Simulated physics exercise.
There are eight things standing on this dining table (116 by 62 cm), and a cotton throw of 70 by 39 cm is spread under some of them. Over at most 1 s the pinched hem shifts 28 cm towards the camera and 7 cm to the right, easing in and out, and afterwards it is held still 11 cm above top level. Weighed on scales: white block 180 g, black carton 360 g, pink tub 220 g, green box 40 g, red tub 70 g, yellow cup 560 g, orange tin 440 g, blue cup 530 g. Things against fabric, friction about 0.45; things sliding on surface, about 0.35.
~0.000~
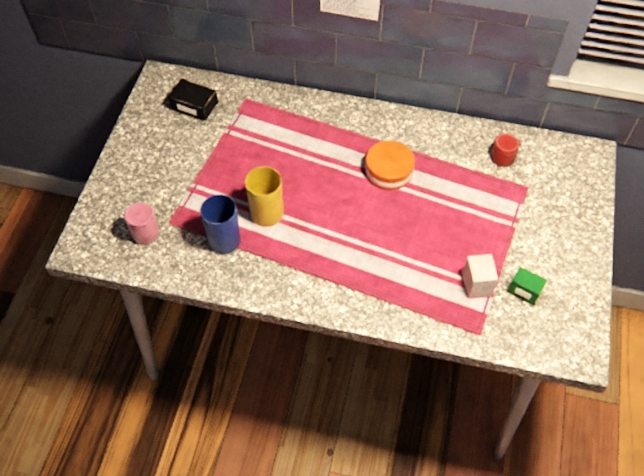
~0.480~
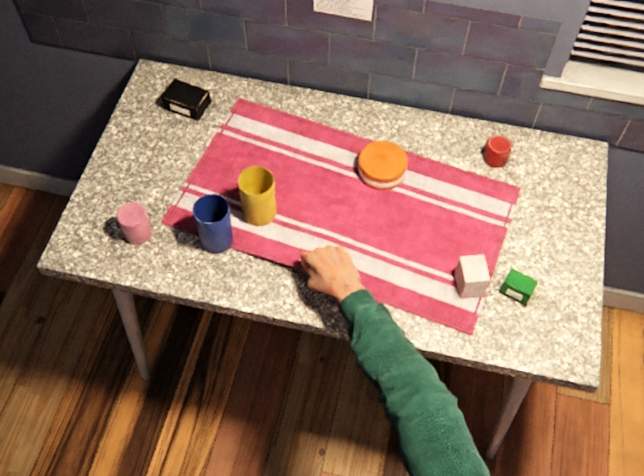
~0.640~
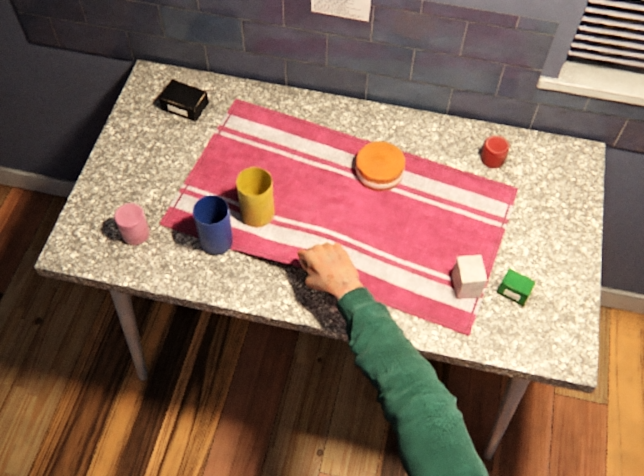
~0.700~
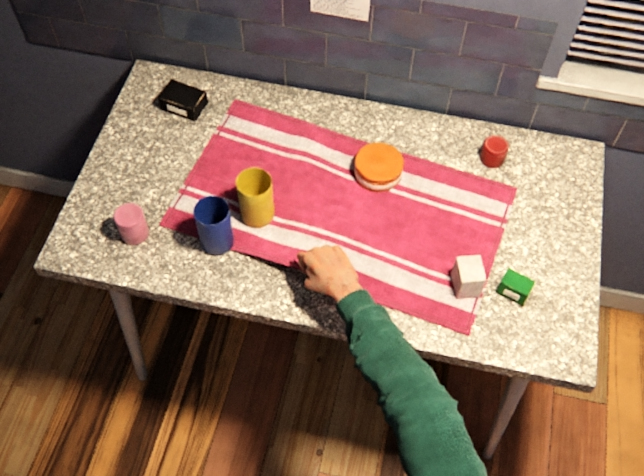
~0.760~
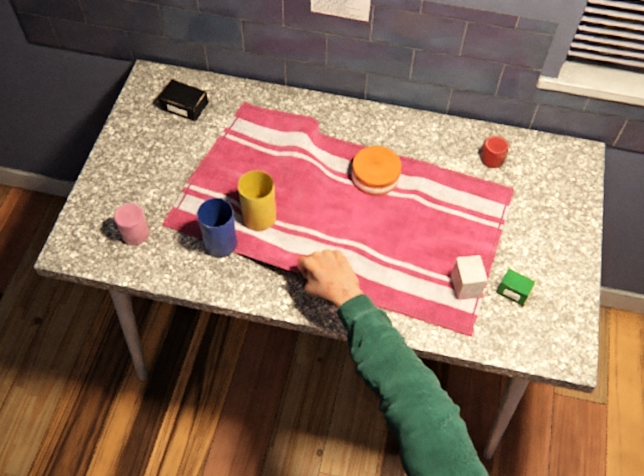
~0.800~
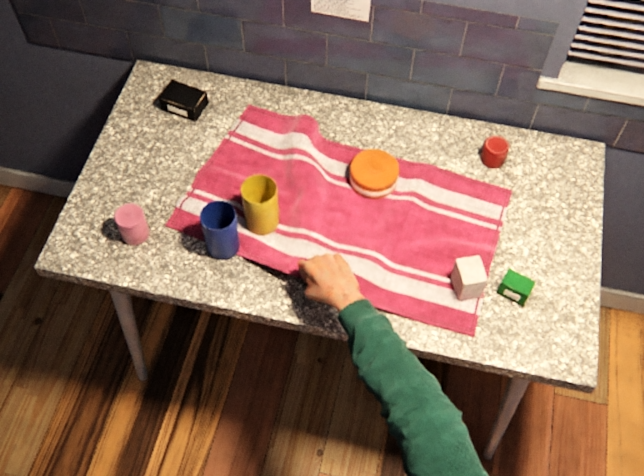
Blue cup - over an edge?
Yes.
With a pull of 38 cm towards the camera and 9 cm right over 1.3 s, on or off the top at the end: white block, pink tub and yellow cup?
Then white block is lost over the edge, pink tub holds on and yellow cup is lost over the edge.
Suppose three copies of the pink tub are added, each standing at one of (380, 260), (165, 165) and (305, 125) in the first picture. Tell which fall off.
Log, listed order - lost / kept / kept.
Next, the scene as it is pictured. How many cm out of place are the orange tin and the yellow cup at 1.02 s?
The orange tin is 10 cm out, the yellow cup 10 cm.
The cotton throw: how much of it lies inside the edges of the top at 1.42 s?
I'd estimate close to 65 per cent.
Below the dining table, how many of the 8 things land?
All told, 3.
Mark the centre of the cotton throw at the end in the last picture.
The middle ends up near pixel (309, 328).
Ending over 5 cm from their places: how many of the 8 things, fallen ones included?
The count is 4.
By 1.0 s, 100 % of the cotton throw is still over the top; blue cup 9 cm off its start, yellow cup 12 cm off its start, orange tin 12 cm off its start.
By 1.2 s, 90 % of the cotton throw is still over the top; blue cup 17 cm off its start, yellow cup 23 cm off its start, orange tin 21 cm off its start.
By 1.4 s, 65 % of the cotton throw is still over the top; blue cup 27 cm off its start at (241, 342), yellow cup 31 cm off its start at (281, 315), orange tin 29 cm off its start at (342, 268).
By 1.6 s, 45 % of the cotton throw is still over the top; blue cup over the edge, yellow cup over the edge, orange tin 33 cm off its start.
By 3.2 s, 40 % of the cotton throw is still over the top; blue cup over the edge, white block over the edge, orange tin 33 cm off its start at (330, 284), yellow cup over the edge.
